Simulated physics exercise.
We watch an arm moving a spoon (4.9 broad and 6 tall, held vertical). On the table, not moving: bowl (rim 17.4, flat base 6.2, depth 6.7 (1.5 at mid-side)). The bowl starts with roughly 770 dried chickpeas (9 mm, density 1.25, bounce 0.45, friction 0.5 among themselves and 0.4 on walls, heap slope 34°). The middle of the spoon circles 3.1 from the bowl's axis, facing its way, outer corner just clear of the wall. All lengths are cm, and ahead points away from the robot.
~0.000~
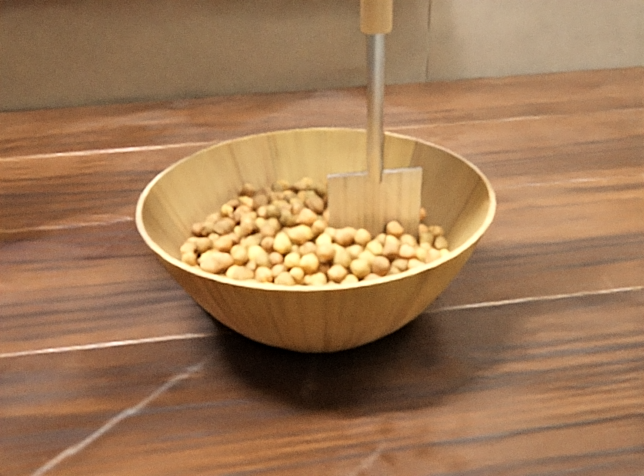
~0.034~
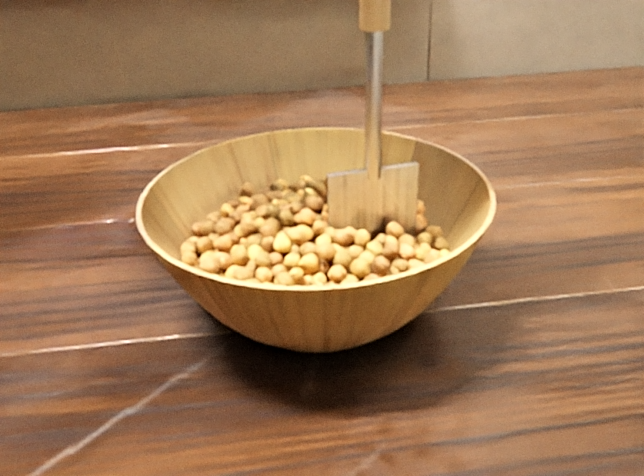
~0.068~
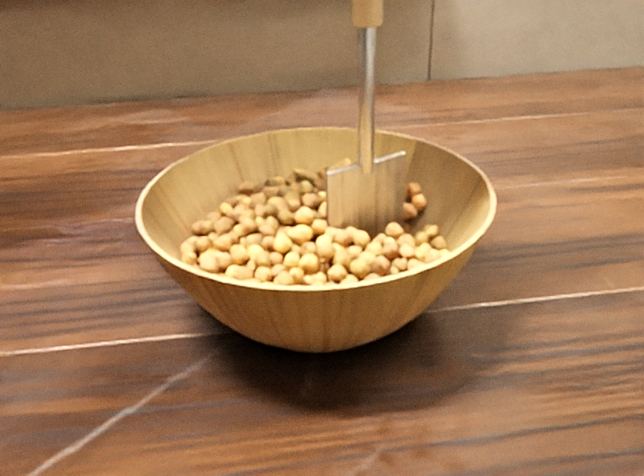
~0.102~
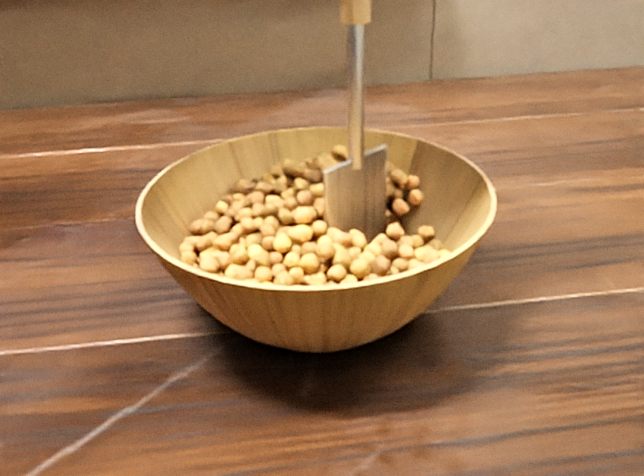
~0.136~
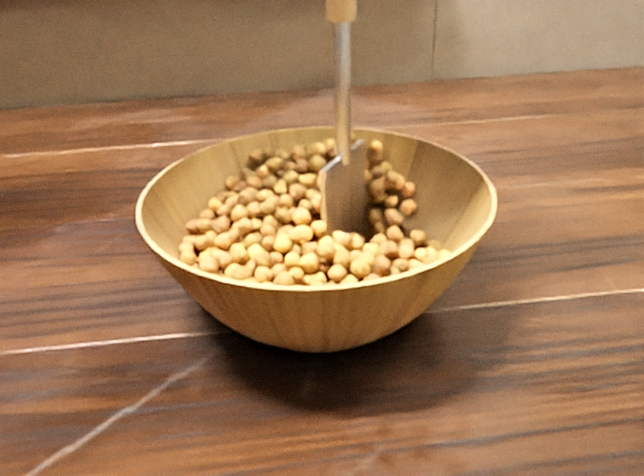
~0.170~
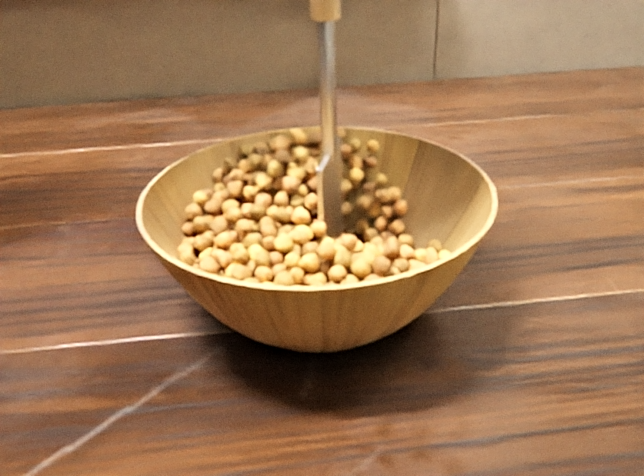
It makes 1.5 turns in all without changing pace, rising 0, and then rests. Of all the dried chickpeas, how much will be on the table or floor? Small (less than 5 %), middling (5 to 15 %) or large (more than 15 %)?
On the table or floor the share is middling, 5 to 15 %.
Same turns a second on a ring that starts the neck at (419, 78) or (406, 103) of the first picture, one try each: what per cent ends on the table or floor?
About 0 and 20 per cent.
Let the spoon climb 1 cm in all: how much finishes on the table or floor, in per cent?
Some 5 per cent.
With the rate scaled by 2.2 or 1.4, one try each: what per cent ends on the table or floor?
About 40 and 20 per cent.
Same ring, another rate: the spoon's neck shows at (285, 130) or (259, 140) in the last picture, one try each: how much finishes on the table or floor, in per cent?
About 25 and 40 per cent.
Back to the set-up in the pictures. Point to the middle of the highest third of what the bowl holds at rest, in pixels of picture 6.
Around (255, 265).
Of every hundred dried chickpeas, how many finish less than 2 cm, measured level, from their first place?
About 5 per cent.
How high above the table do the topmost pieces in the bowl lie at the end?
About 7.5 cm.
After 0.56 s, 254° round, highest piece 9 above the table; 742 in the bowl, 21 on the table or floor, 7 in flight or on the tool.
After 0.96 s, 79° round, highest piece 8 above the table; 723 in the bowl, 45 on the table or floor, 2 in flight or on the tool.
After 1.35 s, 180° round, highest piece 7 above the table; 696 in the bowl, 74 on the table or floor.
After 2.05 s, 180° round, highest piece 7 above the table; 696 in the bowl, 74 on the table or floor.
At rest, 696 in the bowl, 74 on the table or floor. That is 10 % on the table or floor.
